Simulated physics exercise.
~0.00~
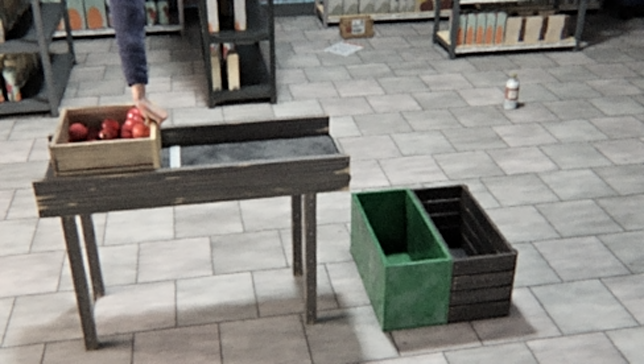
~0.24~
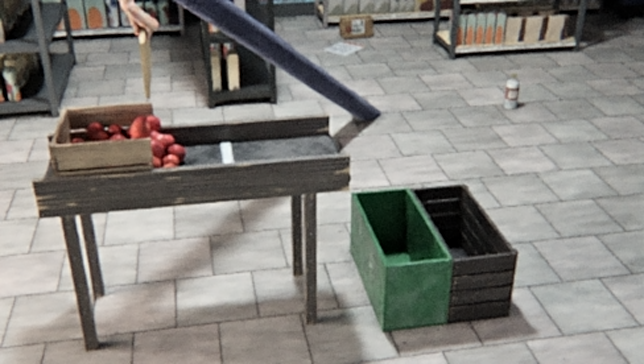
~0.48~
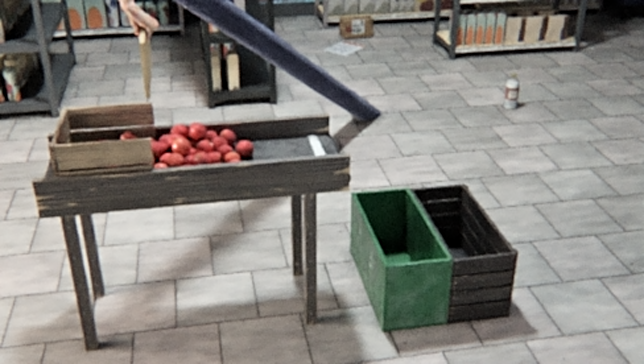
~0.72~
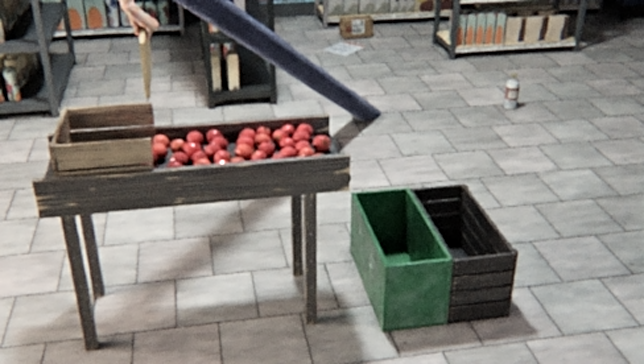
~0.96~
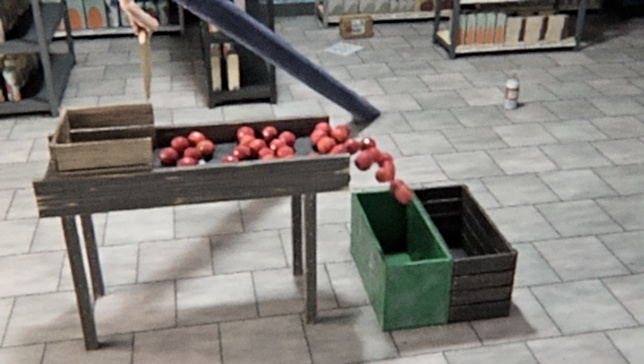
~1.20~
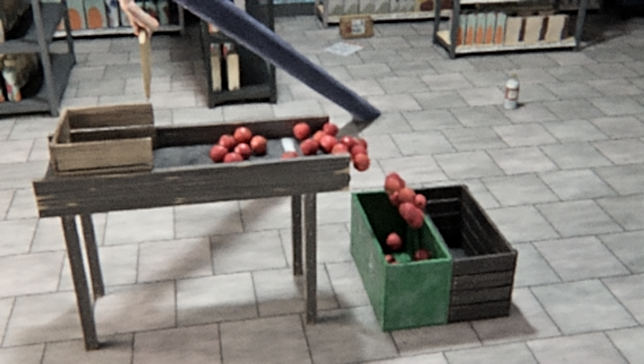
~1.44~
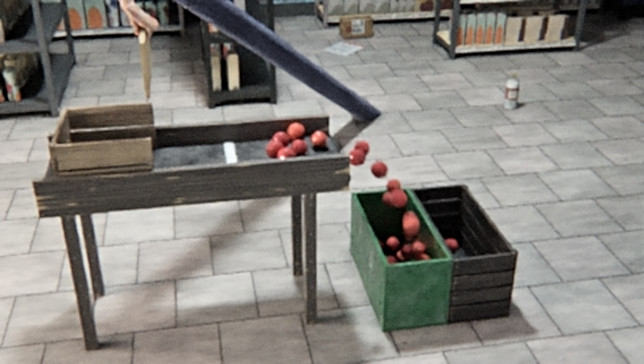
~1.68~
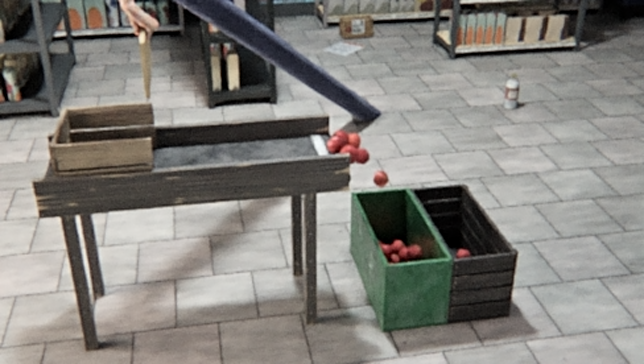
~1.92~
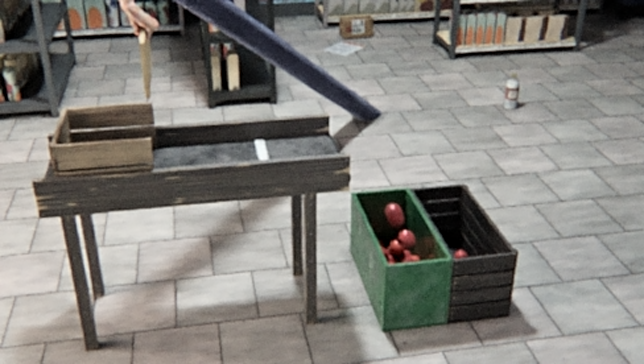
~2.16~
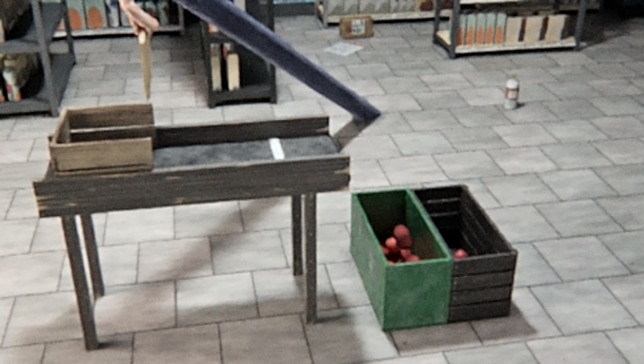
Red, round fruit fills a small wooden pen at the left end of a dark belt on a wooden table, seen from slightly above in a grey-tiled shop with shelves behind. A hand lifts the pen's gate, and the belt, marked by a pale stripe, carries the load to the right in a spreading stream. The fruit reaches the far end and tumbles off toward a green tub on the floor, with a black tote just beyond it. Nearly all of it drops into the green tub, while one piece lands in the black tote. The belt and pen end up empty.
